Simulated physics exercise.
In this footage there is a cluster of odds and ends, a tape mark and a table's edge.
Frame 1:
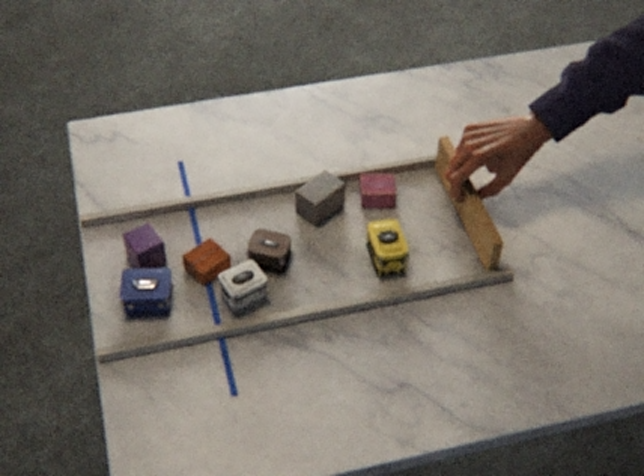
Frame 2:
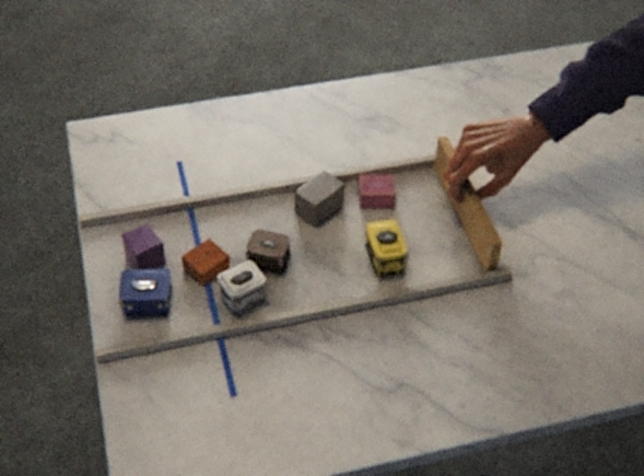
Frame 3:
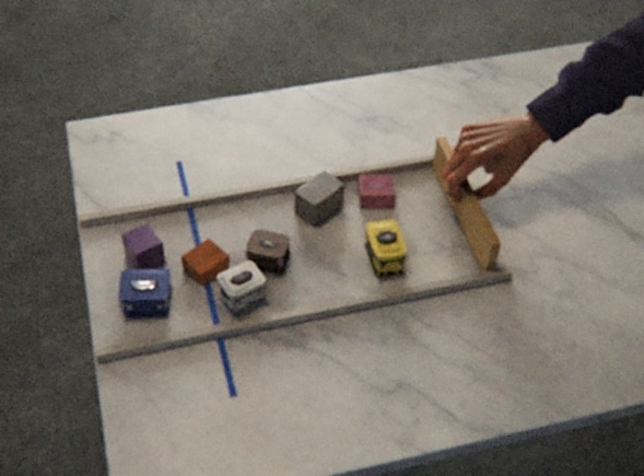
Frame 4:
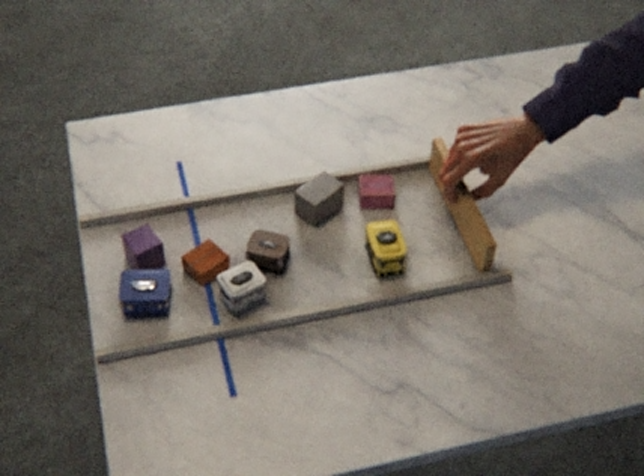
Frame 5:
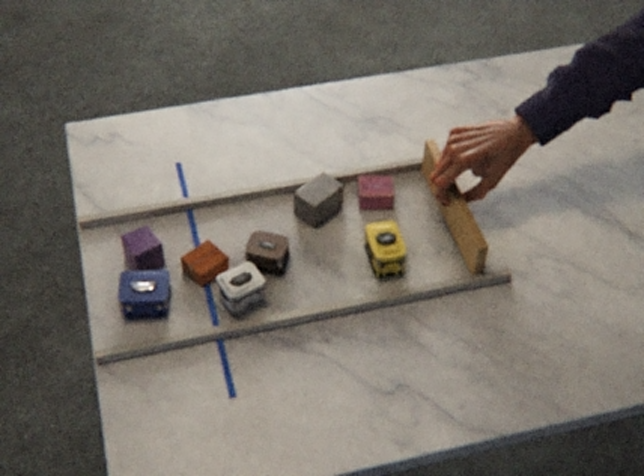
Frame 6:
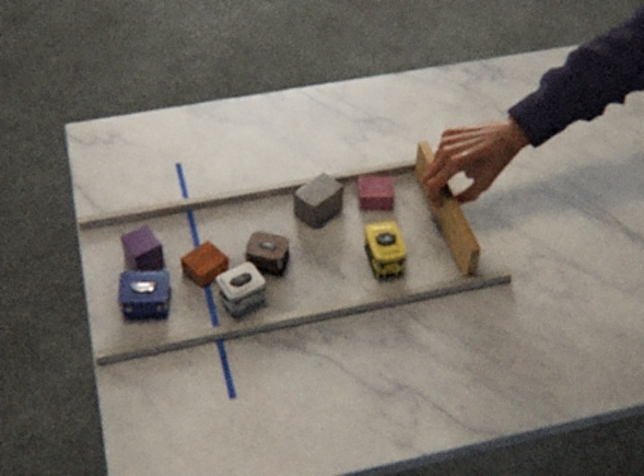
A hand in a dark sleeve grips an upright wooden board at the right end of a railed lane on a pale marble table, seen from above at an angle. Purple, blue, orange, white and brown objects cluster around a blue tape line at left, with grey, pink and yellow ones farther right. The hand slides the board slightly left while the objects and view stay practically still.
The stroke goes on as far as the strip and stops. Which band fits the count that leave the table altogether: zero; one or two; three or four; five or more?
The band that fits is zero.
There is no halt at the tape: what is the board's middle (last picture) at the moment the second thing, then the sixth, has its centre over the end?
Around (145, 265); afterwards around (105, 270).
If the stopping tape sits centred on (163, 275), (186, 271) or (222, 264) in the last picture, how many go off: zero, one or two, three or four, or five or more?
Either one or two; none at all; none.
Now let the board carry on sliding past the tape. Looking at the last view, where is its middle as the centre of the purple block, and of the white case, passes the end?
Middle approx. at (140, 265), then approx. at (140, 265).
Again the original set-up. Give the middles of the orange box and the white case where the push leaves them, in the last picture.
Final centres, in order: Near (152, 281), near (159, 308).
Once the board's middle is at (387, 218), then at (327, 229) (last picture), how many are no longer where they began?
Counts: 3 / 3.
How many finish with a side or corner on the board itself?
Looks like 3 of them, all told.
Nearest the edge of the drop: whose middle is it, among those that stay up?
It's the blue case.
Soon after, none off yet; blue case at rest near (145, 295); purple block at rest near (143, 251); orange box at rest near (205, 264).
Then, none off yet; blue case moving near (141, 299); purple block at rest near (143, 251); orange box moved about its own width near (175, 273).
At rest, the number that fall off is zero.
